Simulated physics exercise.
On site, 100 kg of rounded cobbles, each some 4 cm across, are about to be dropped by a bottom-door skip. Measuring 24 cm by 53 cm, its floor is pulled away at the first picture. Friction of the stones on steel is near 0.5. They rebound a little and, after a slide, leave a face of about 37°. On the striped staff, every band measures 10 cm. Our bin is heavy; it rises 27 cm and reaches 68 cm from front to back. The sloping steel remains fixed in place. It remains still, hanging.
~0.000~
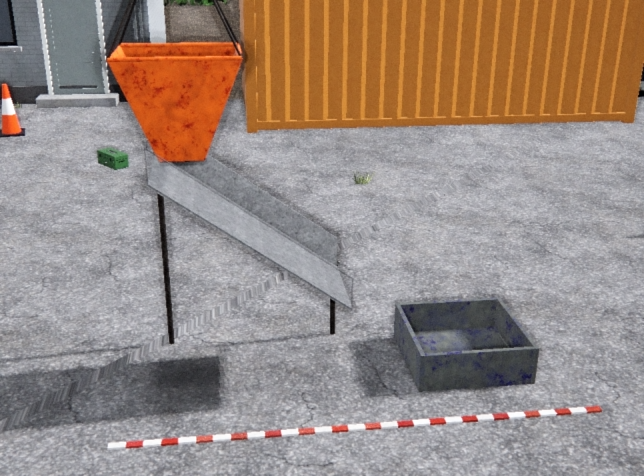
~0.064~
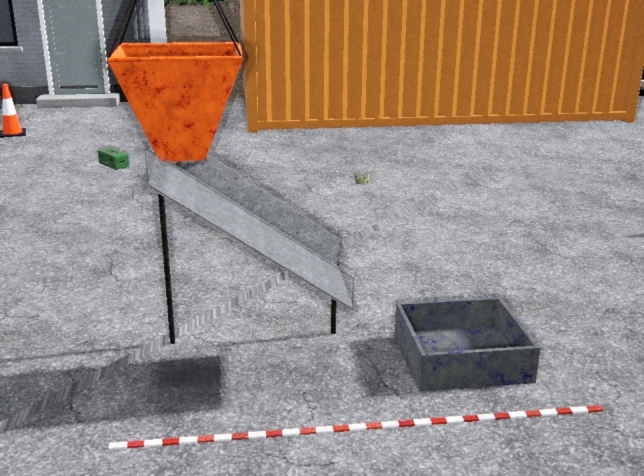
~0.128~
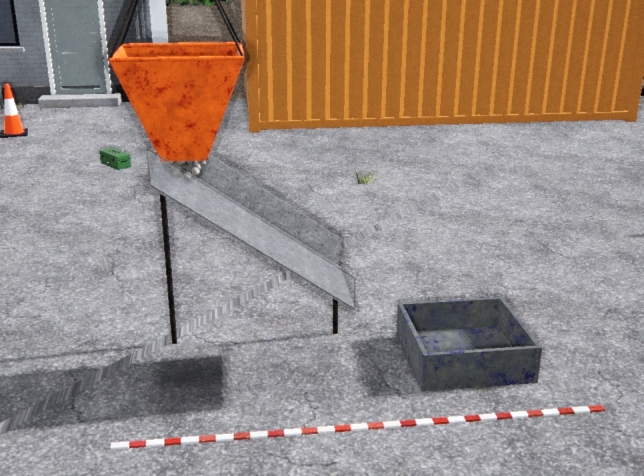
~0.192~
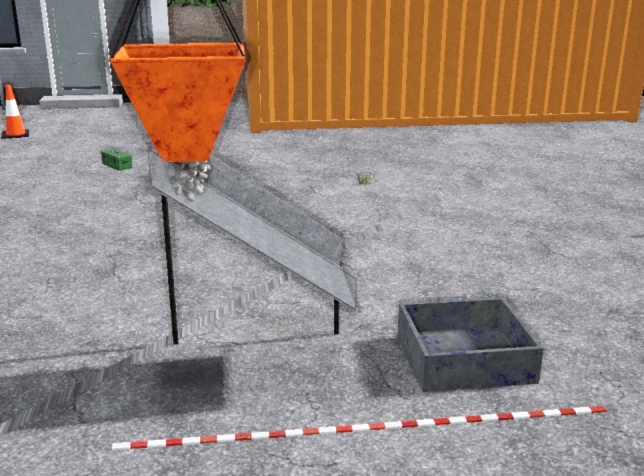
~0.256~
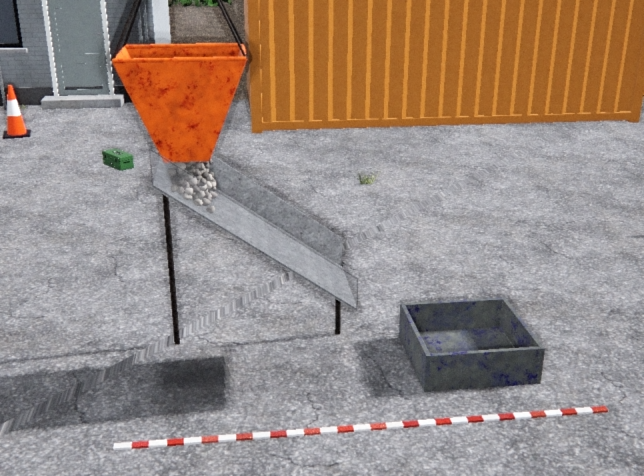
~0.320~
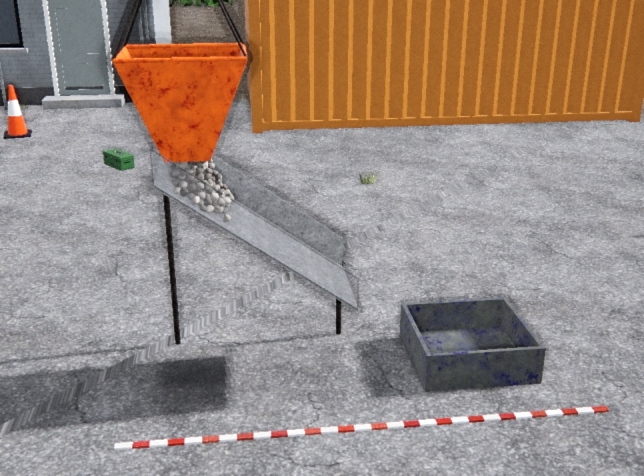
To begin with, an orange hopper hangs above a sloping grey chute, with an open grey box on the ground to the right. Pale, rounded stones then emerge from the hopper's bottom and slide down to the right in a widening cluster, covering the chute's upper part.
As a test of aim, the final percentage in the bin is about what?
It is about 20 per cent.
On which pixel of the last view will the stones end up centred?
Around (397, 356).
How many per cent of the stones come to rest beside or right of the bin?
Approx 5 % of the load.
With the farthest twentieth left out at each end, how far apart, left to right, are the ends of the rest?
Some 110 cm from left to right.
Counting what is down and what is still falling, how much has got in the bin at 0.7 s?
About 0 per cent of it.
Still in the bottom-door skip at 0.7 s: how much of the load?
Roughly 10 percent is held.
After 0.7 s, 9 % in the bottom-door skip, 90 % on the steel, 1 % falling or lying left of the bin; the stones farthest right are at (353, 286).
After 1.1 s, 0 % in the bottom-door skip, 65 % on the steel, 32 % falling or lying left of the bin, 2 % falling or lying in the bin; the stones farthest right are at (455, 338).
After 1.7 s, 0 % in the bottom-door skip, 6 % on the steel, 75 % falling or lying left of the bin, 17 % falling or lying in the bin, 1 % falling or lying beside or right of the bin; the stones farthest right are at (524, 357).
After 2.6 s, 0 % in the bottom-door skip, 77 % falling or lying left of the bin, 20 % falling or lying in the bin, 3 % falling or lying beside or right of the bin; the stones farthest right are at (540, 350).
After 4.5 s, 0 % in the bottom-door skip, 77 % left of the bin, 20 % in the bin, 3 % beside or right of the bin; the stones farthest right are at (542, 349).
